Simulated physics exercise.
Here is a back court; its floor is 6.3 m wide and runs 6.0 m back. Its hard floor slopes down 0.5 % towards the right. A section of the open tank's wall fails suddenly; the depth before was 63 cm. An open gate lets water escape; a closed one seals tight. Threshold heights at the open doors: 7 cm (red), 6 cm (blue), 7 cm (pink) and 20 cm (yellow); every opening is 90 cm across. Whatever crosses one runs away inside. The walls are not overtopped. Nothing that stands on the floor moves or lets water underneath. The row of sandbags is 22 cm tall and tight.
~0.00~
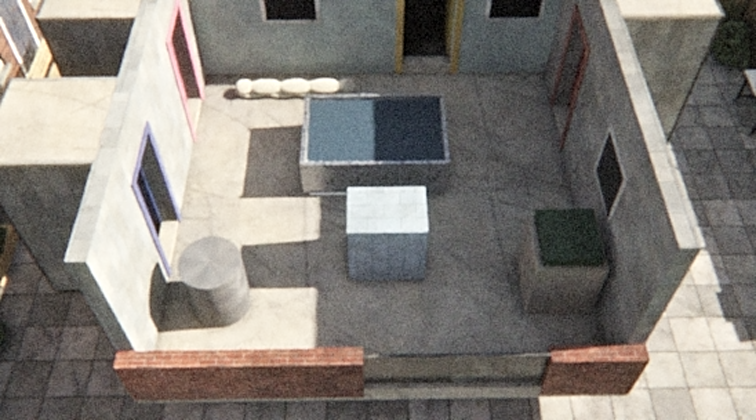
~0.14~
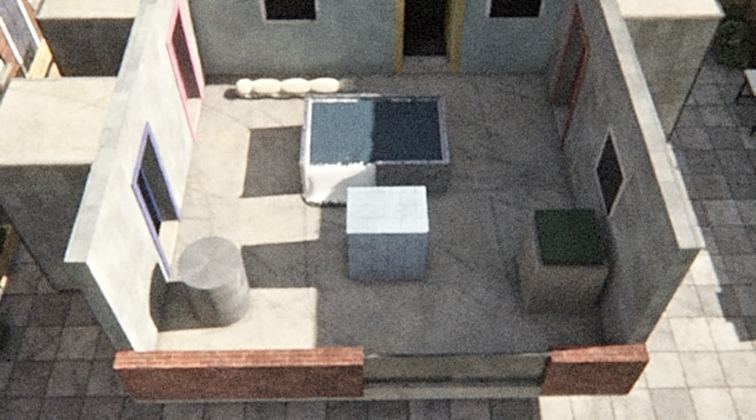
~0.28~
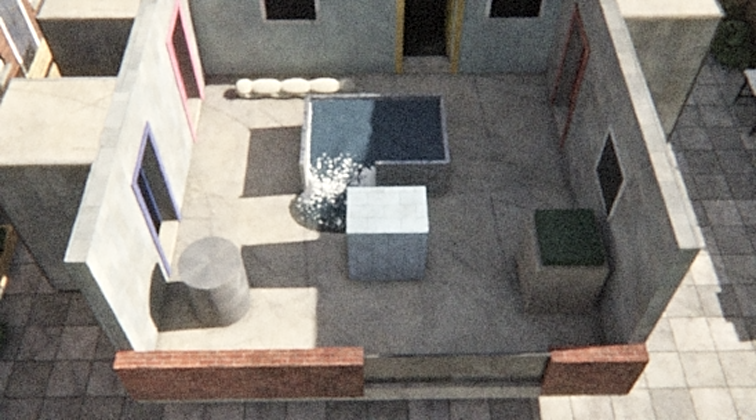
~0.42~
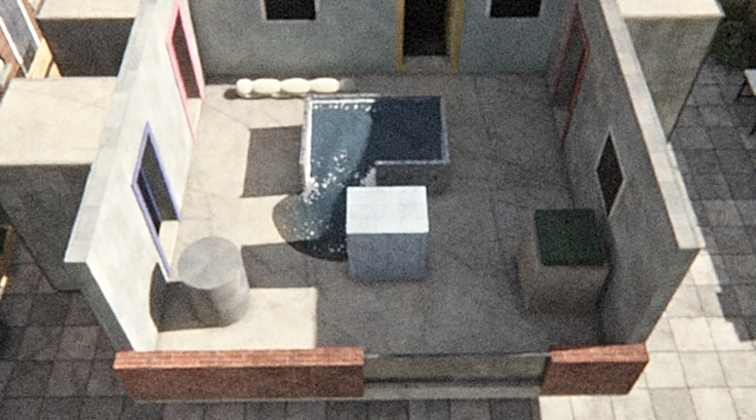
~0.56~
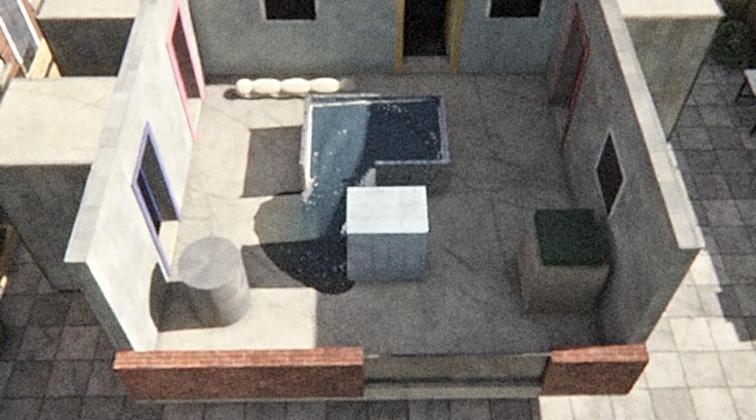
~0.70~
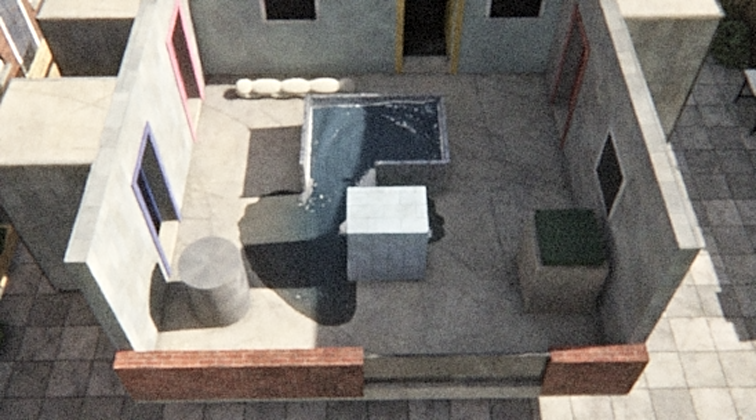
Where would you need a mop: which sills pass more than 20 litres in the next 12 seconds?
The water let in: At the red door it does not reach the limit; at the blue door it exceeds the limit; at the pink door it keeps below the limit; at the yellow door it stays under the limit.
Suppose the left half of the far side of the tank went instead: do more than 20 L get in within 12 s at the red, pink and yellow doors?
Against that limit: Red over, pink above, yellow not over.
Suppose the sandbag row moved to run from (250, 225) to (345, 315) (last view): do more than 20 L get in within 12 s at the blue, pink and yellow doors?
Against that limit: Blue under, pink below, yellow not over.
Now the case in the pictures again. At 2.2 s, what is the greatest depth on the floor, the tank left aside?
Up to some 32 cm.
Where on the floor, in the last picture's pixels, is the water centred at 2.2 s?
Around (346, 220).
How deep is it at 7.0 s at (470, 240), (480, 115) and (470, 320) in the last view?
About 5, 2 and 4 cm.
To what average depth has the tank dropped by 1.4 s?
About 40 cm.
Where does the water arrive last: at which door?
Last comes the yellow one.
After 1.4 s water covers 25 % of the floor and is deepest (37 cm) near (351, 234); red door not reached, blue door not reached, pink door not reached, yellow door not reached.
After 2.2 s water covers 40 % of the floor and is deepest (32 cm) near (257, 374); red door not reached, blue door 12 cm at the sill, 6 L in, pink door not reached, yellow door not reached.
After 3.5 s water covers 55 % of the floor and is deepest (26 cm) near (151, 375); red door 4 cm at the sill, 0 L in, blue door 12 cm at the sill, 40 L in, pink door not reached, yellow door not reached.
After 7.0 s water covers 90 % of the floor and is deepest (12 cm) near (508, 371); red door 4 cm at the sill, 0 L in, blue door 7 cm at the sill, 72 L in, pink door 2 cm at the sill, 0 L in, yellow door 3 cm at the sill, 0 L in.
After 12.0 s water covers 95 % of the floor and is deepest (10 cm) near (547, 124); red door 10 cm at the sill, 4 L in, blue door 3 cm at the sill, 74 L in, pink door 5 cm at the sill, 0 L in, yellow door 5 cm at the sill, 0 L in.
